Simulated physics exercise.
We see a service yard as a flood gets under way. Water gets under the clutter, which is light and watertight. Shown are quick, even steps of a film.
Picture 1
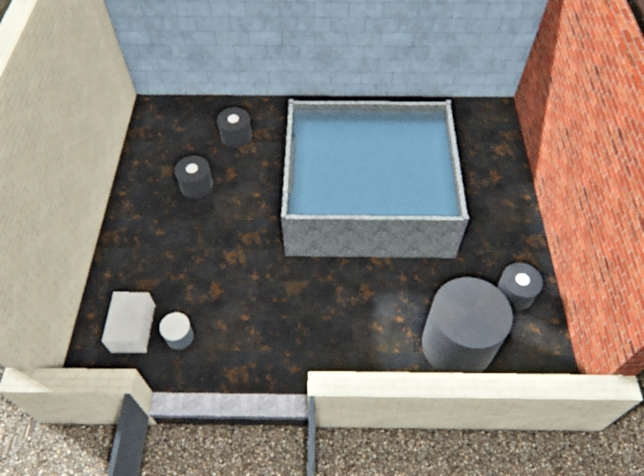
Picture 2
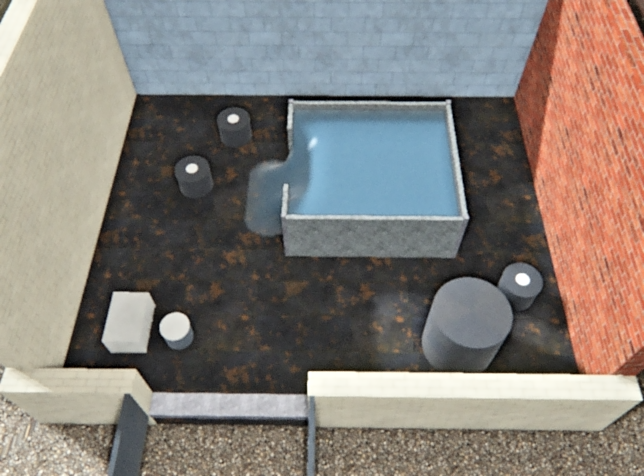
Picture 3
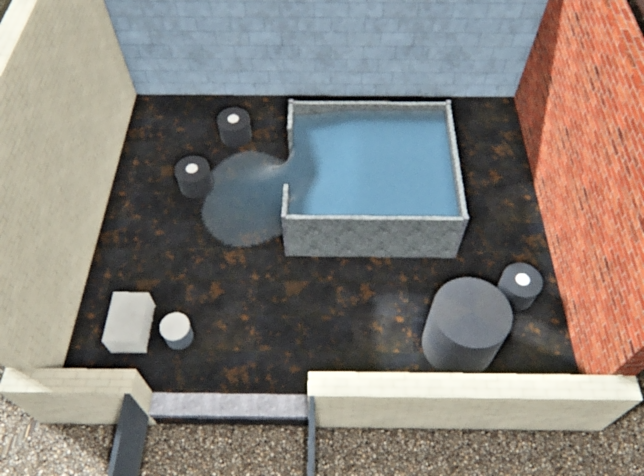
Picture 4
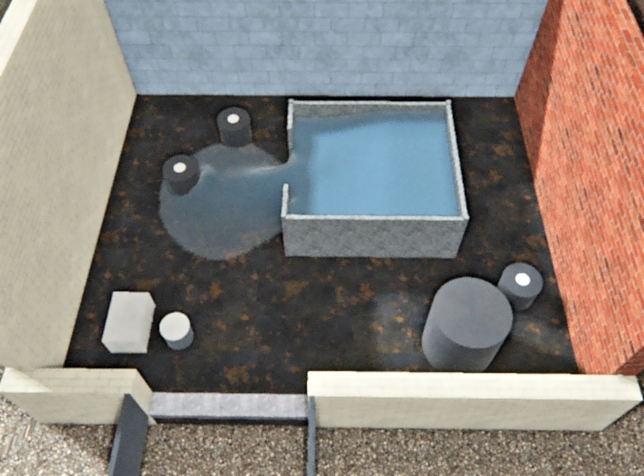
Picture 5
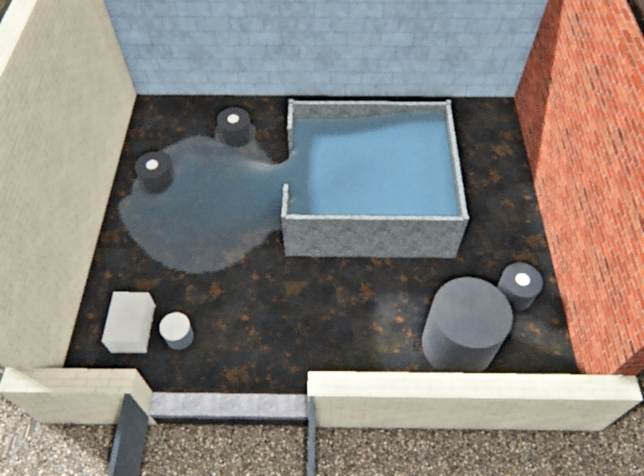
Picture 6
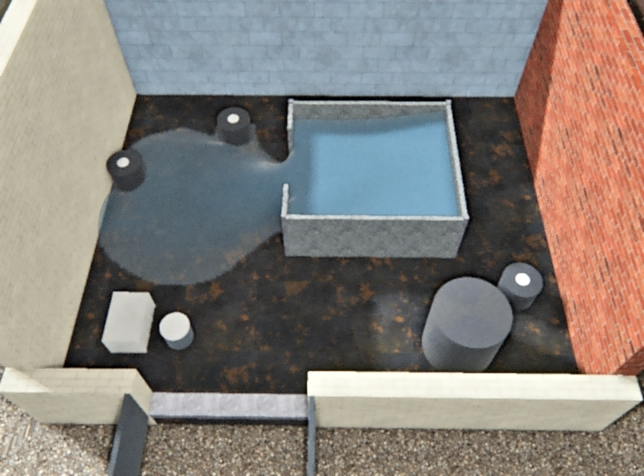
We see a walled yard with a raised pool of water, whose left side opens and lets water spread across the dark ground; one small dark tub slides left toward the pale wall while the other objects stay put.
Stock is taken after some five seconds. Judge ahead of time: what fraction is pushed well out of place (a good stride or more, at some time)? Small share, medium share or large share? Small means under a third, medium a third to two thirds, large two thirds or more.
A large share.
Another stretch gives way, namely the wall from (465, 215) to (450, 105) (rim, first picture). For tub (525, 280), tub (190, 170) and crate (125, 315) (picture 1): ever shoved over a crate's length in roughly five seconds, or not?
Well, in order they come out as beyond that mark, under that mark and under that mark.
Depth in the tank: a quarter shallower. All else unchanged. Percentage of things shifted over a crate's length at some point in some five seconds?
My estimate is around 80 percent.
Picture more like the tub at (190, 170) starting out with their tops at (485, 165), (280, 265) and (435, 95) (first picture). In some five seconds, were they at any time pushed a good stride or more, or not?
The first sits tight, the second sits tight, the third travels far.
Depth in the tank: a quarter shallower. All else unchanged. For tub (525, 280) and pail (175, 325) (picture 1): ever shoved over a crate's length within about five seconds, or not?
Here's the rundown: Came up short, then made it that far.
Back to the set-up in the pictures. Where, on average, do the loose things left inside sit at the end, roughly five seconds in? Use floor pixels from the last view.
The average lands at about (357, 234).
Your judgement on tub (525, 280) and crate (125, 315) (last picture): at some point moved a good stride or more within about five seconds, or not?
As listed: Never so far, pushed that far.
A moment on, 1 of 5 are well off their spots; 1 afloat.
Next, 1 of 5 are well off their spots; 1 afloat.
Later, 4 of 5 are well off their spots; 1 afloat.
In the end, 4 of 5 are well off their spots, and 4 have been at some point; 2 afloat.
